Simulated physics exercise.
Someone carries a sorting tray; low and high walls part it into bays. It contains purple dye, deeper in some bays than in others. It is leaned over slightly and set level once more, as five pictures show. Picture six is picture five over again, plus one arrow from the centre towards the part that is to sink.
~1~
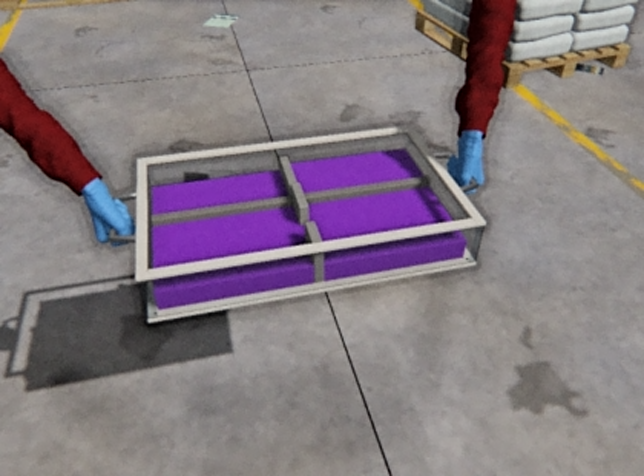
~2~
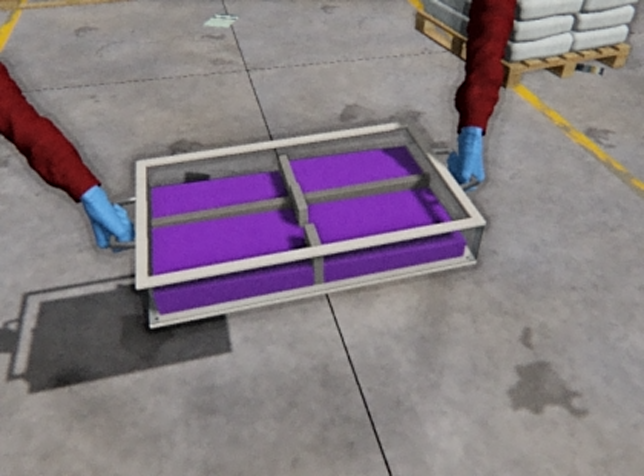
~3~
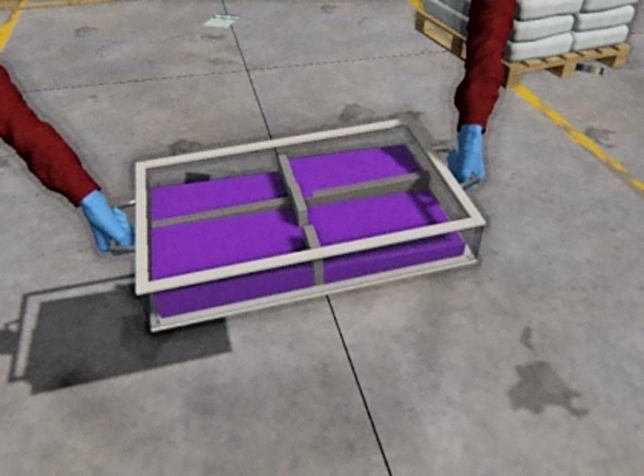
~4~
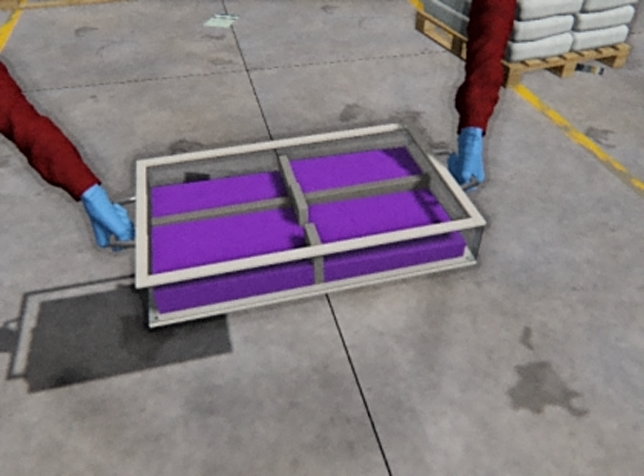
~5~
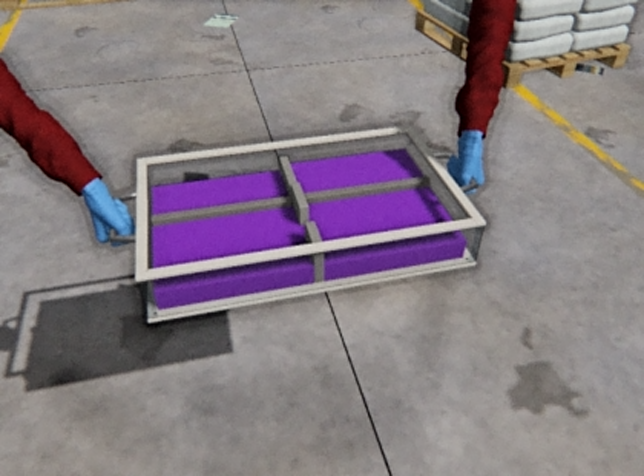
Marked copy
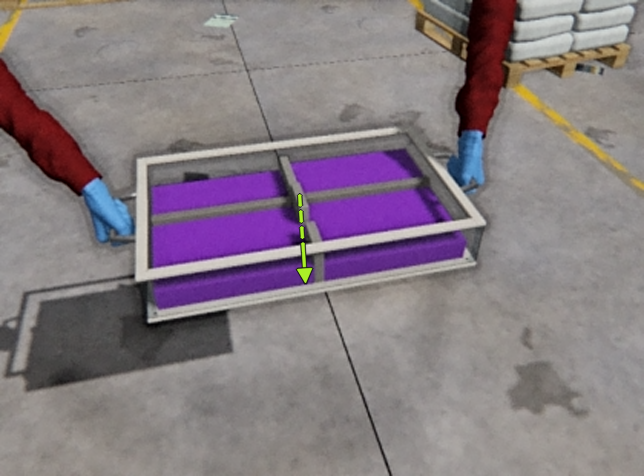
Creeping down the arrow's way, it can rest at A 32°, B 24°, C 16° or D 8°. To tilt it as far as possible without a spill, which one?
I would pick tilt C.
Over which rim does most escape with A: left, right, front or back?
Over the front one.
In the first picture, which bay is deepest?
The back right bay.
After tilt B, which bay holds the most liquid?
It is the front left one.
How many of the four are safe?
Two.
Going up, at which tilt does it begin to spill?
The answer is B.
The tray is level; deepest in the back right bay, at (354, 173), shallowest in the back left.
Tipped about 2° down to the front left; no wall is crossed.
Tipped about 4° down to the front left; liquid runs over the wall between the front right and back right bays.
Tipped about 2° down to the front left; no wall is crossed.
The tray is level; deepest in the back right bay, at (354, 173), shallowest in the back left.
The arrow ends at (305, 277).
For tilt A, about 53 % goes over the rim.
For tilt B, about 22 % goes over the rim.
For tilt C, nothing spills; the front left bay holds the most.
For tilt D, nothing spills; the front left bay holds the most.
